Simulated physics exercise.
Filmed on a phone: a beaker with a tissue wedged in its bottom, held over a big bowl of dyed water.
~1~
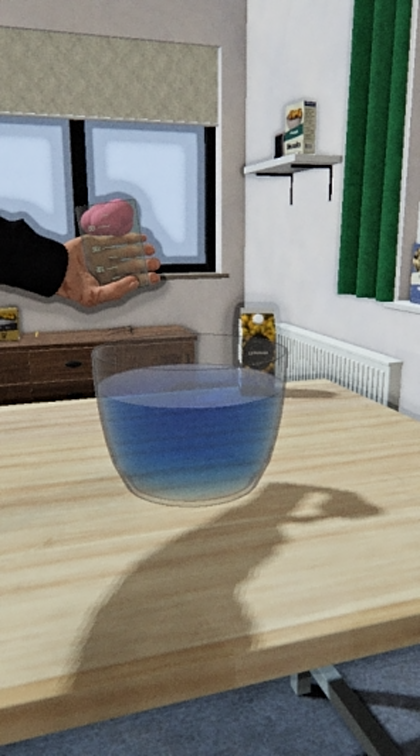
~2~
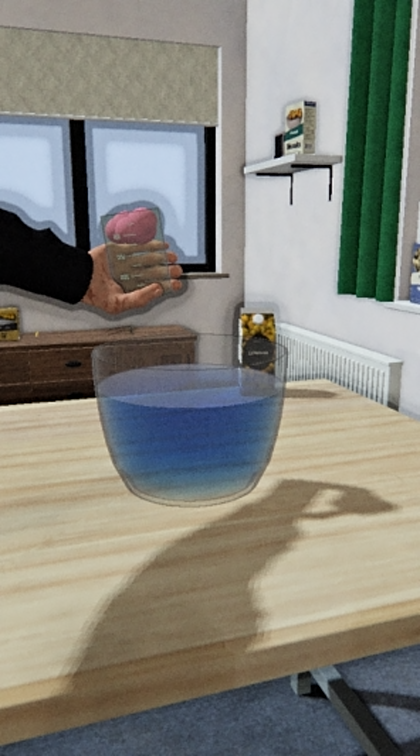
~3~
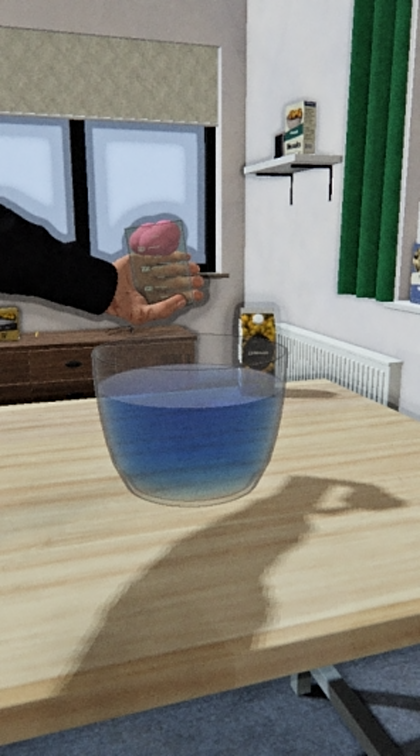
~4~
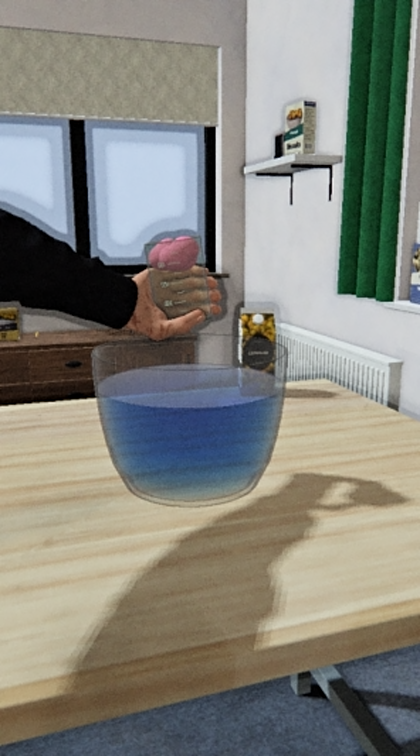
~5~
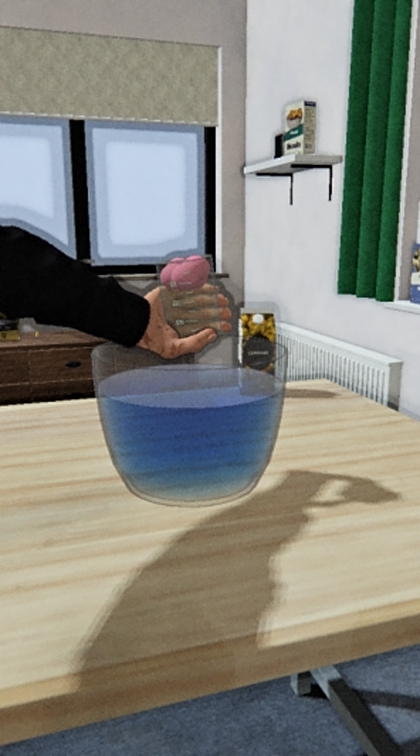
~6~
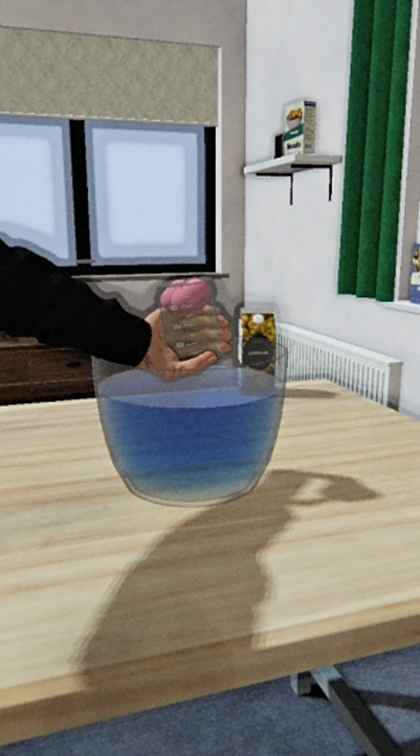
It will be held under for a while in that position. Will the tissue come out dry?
It stays dry.
A moment on, the beaker enters the dyed water.
Further on, air is trapped inside and holds the level down.
When it is over, the beaker is under, still full of air, and the tissue is dry.
